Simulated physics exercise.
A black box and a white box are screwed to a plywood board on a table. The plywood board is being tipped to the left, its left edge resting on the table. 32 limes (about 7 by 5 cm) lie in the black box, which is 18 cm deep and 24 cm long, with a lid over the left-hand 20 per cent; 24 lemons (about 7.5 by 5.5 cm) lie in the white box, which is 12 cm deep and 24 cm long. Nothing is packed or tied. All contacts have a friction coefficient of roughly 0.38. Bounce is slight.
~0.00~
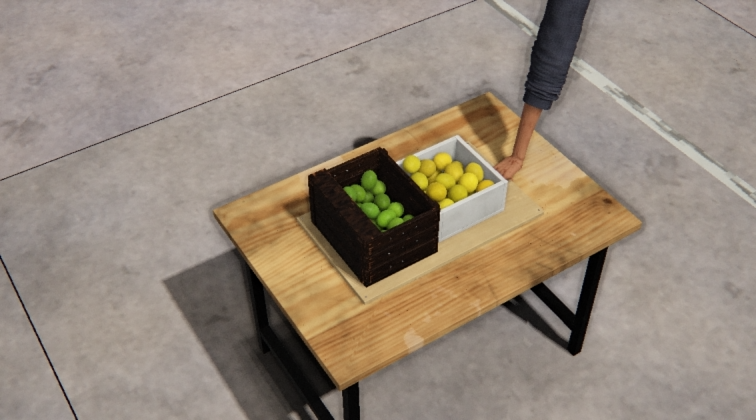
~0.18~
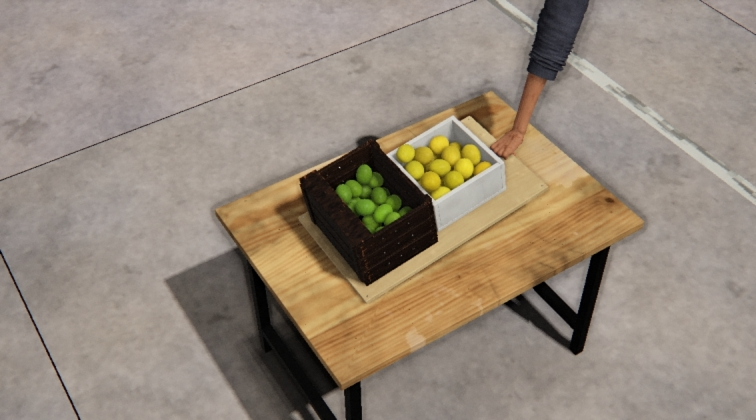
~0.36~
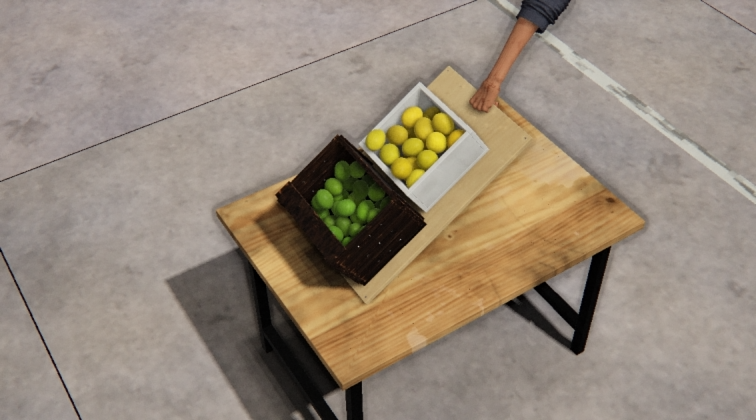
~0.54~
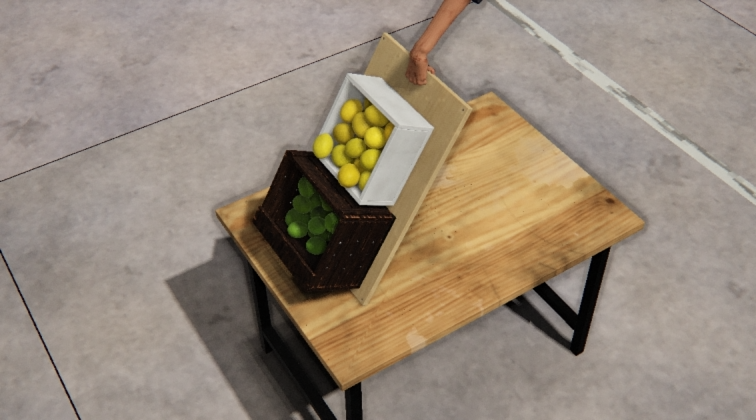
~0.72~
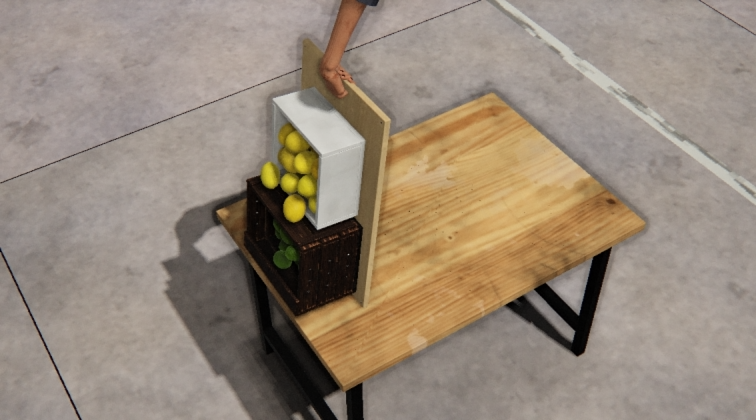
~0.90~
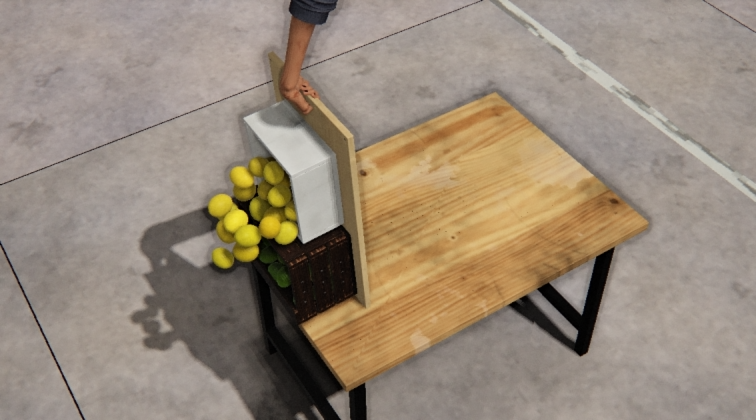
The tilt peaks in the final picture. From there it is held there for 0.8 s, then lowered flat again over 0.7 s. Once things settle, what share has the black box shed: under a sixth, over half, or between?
It sheds under a sixth of them.
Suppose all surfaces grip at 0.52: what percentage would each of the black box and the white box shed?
In that case black box 10, white box 90 per cent.
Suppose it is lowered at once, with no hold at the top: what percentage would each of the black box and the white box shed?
Then black box 10, white box 100 per cent.
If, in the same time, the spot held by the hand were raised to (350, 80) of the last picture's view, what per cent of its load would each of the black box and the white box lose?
Then black box 0, white box 60 per cent.
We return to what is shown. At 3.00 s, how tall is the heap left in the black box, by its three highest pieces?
Roughly 11 cm high.
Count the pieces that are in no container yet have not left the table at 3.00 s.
About 0.
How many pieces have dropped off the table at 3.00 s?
About 25.
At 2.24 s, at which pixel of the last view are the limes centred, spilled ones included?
At about (350, 224).
After 1.24 s, tilt 93°; black box 30 in, 2 out and white box 3 in, 21 out.
After 1.66 s, tilt 93°; black box 30 in, 2 out and white box 2 in, 22 out.
After 2.24 s, tilt 12°; black box 30 in, 2 out and white box 2 in, 22 out.
When it is over (at 3.00 s), black box 30 in, 2 out and white box 2 in, 22 out. Asked share, 2 of 32, 6 per cent.
